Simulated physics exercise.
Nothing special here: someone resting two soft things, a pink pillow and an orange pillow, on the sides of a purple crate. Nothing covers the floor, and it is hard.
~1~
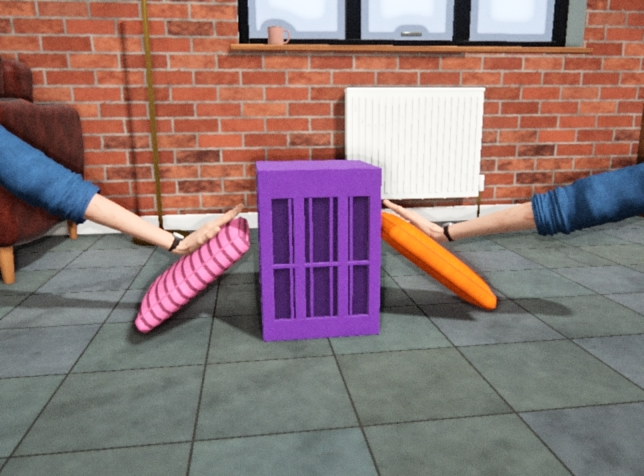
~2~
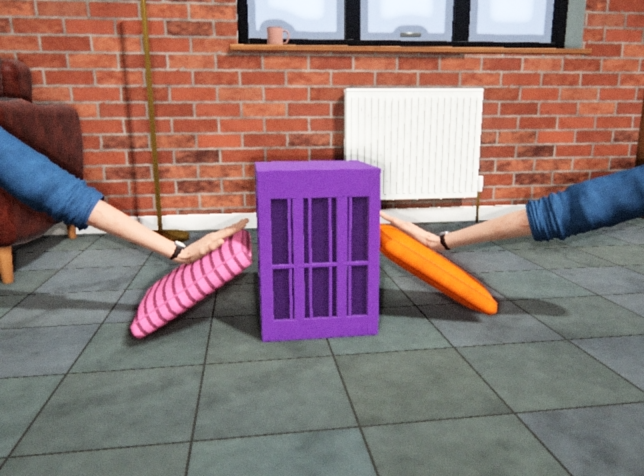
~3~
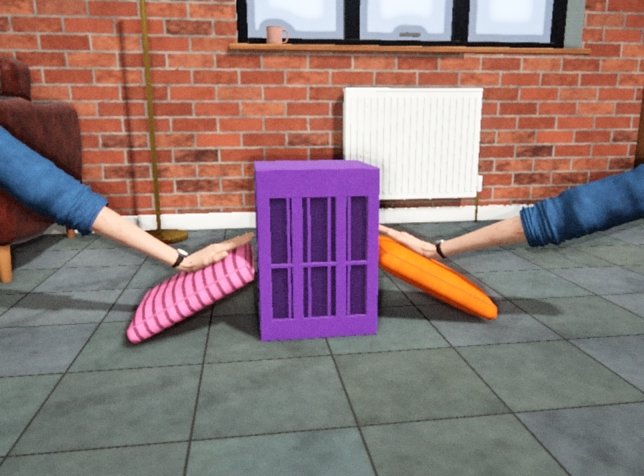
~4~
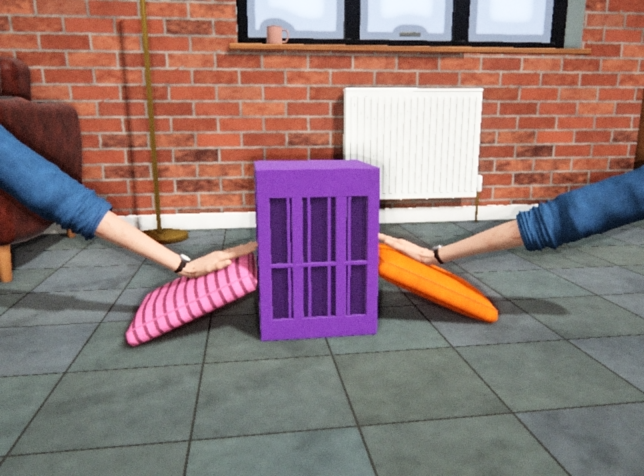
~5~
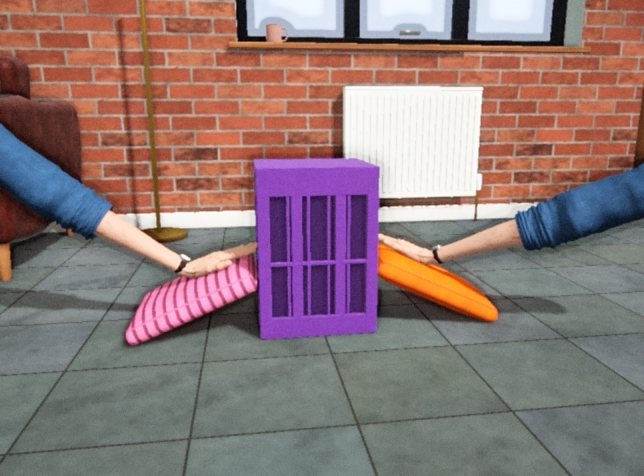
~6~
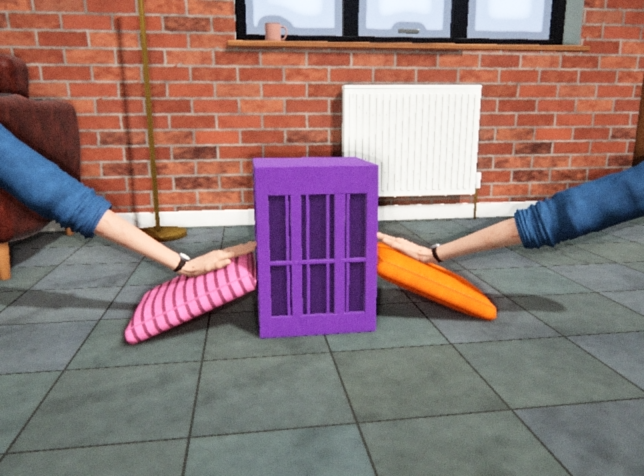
On a grey tiled floor, hands lean pink and orange pillows against a purple crate, the pink one slanting lower, then barely moving.
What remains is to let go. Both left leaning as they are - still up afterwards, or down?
Afterwards the pink pillow is down, the orange pillow is down.
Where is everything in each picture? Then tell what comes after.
The first picture shows pink pillow foot (141, 328), head (245, 242); orange pillow foot (491, 305), head (393, 232).
The second picture shows pink pillow foot (136, 334); orange pillow foot (492, 310).
The third picture shows pink pillow foot (132, 338); orange pillow foot (493, 315).
The fourth picture shows pink pillow foot (131, 340); orange pillow foot (494, 318).
The fifth picture shows pink pillow foot (130, 340); orange pillow foot (493, 317).
The sixth picture shows pink pillow foot (129, 339), head (252, 283), at a low slant; orange pillow foot (492, 315), head (381, 268), at a low slant.
Then, 0.26 s after the last picture, pink pillow flat on the floor near (194, 309); orange pillow flat on the floor near (427, 291).
Then, 0.56 s after the last picture, pink pillow flat on the floor near (192, 310); orange pillow flat on the floor near (428, 298).
At rest, pink pillow flat on the floor near (192, 310); orange pillow flat on the floor near (428, 297). The pink pillow slides down flat and the orange pillow slips and lies down.
